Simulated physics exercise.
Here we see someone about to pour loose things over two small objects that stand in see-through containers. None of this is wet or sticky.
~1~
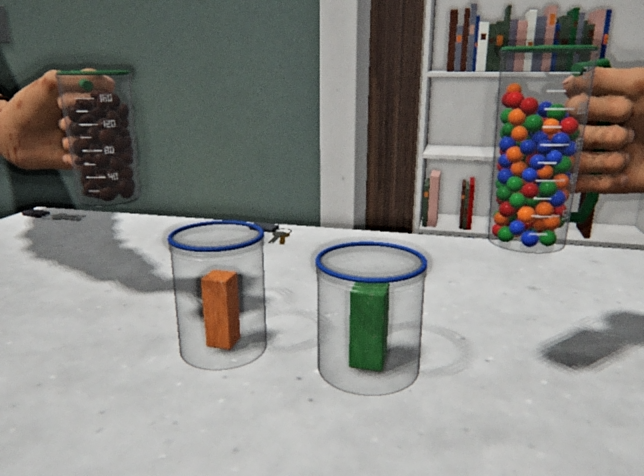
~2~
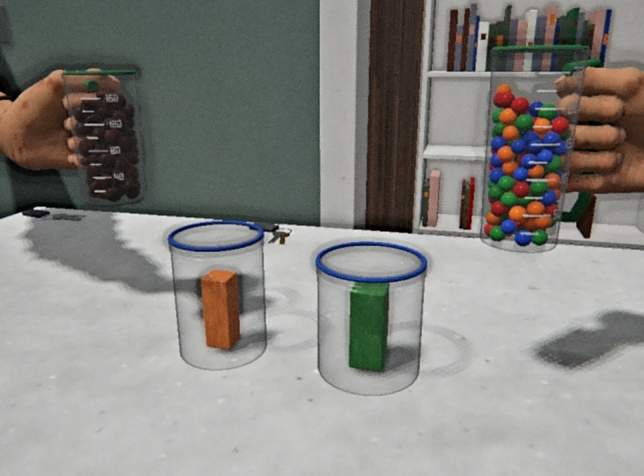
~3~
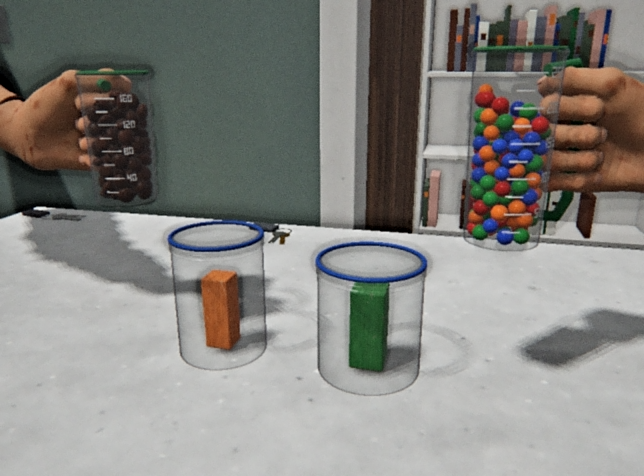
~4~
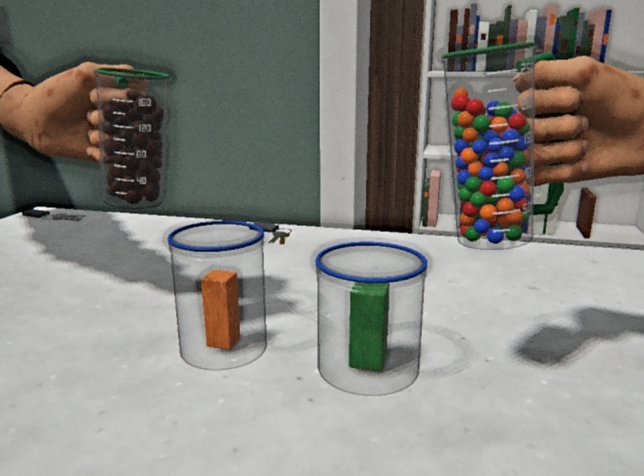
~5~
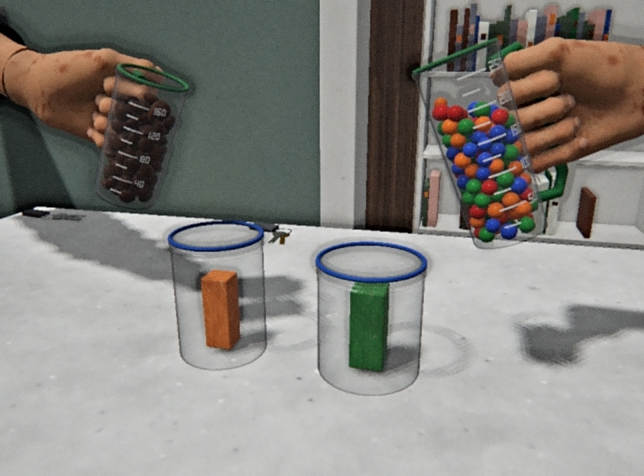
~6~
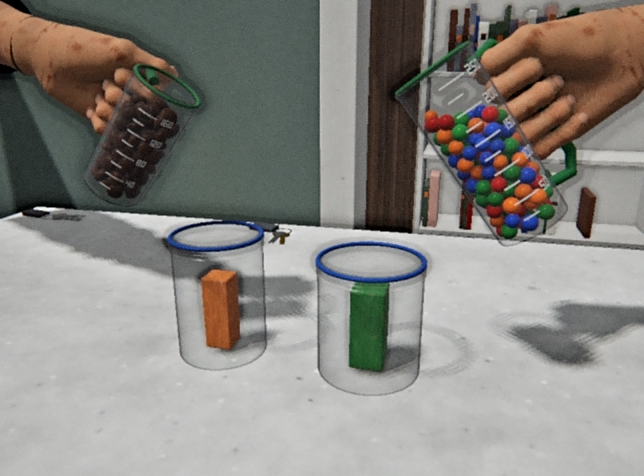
On a white tabletop, two hands moving cups of dark pieces and colourful beads inward, then tilting them above jars holding blocks.
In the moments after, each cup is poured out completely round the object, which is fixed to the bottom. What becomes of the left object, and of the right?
Okay, so the left object is still showing and the right object is still showing.
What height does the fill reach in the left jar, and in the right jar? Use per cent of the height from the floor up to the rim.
About 50 per cent on the left and 55 on the right.
Then, 0.25 s later than the last frame, left jar empty, all of its cupful still in the cup; right jar empty, all of its cupful still in the cup.
Then, 0.56 s later than the last frame, left jar empty, all of its cupful still in the cup; right jar empty, all of its cupful still in the cup.
Then, 0.89 s later than the last frame, left jar nearly empty, the larger part of its cupful still in the cup; right jar nearly empty, roughly two thirds of its cupful still in the cup.
When it is over, left jar half full (surface near (220, 290)), nothing beside it; right jar half full (surface near (370, 310)), two pieces on the counter; the left thing is still showing; the right thing is still showing.
